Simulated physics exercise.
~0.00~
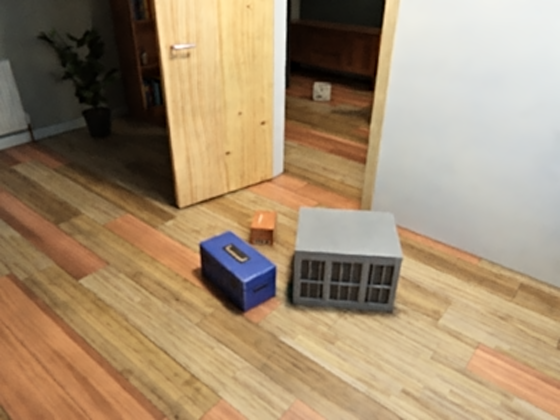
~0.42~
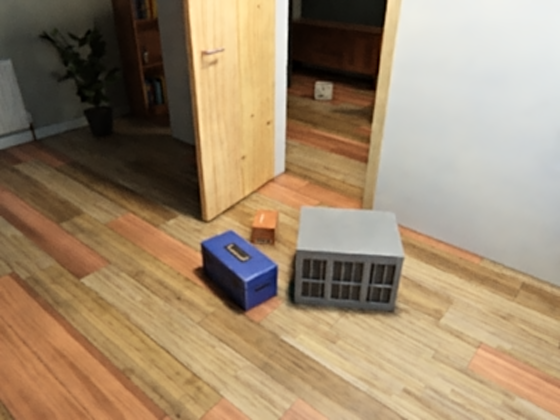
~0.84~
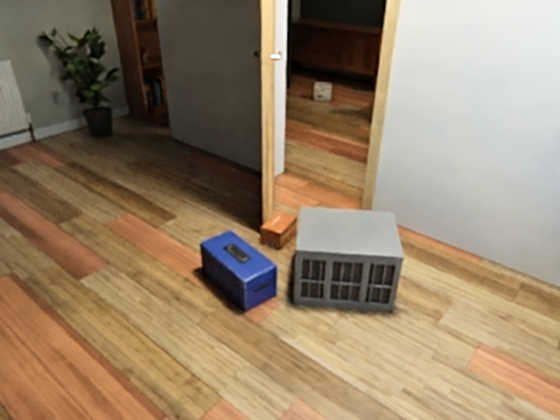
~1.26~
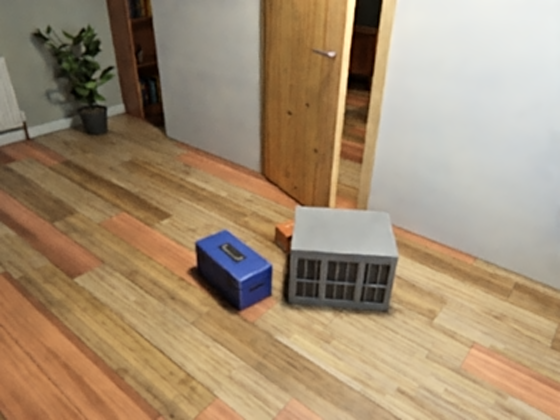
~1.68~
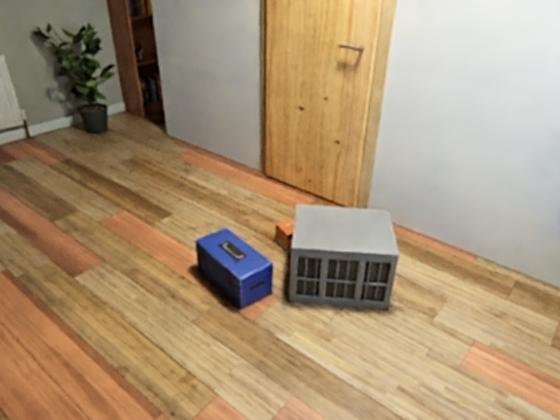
A wooden door standing wide open swung steadily to the right until it closed in its frame, nudging a small orange box a short way toward the grey chest, while the chest and the blue toolbox stayed where they were on the wooden floor.
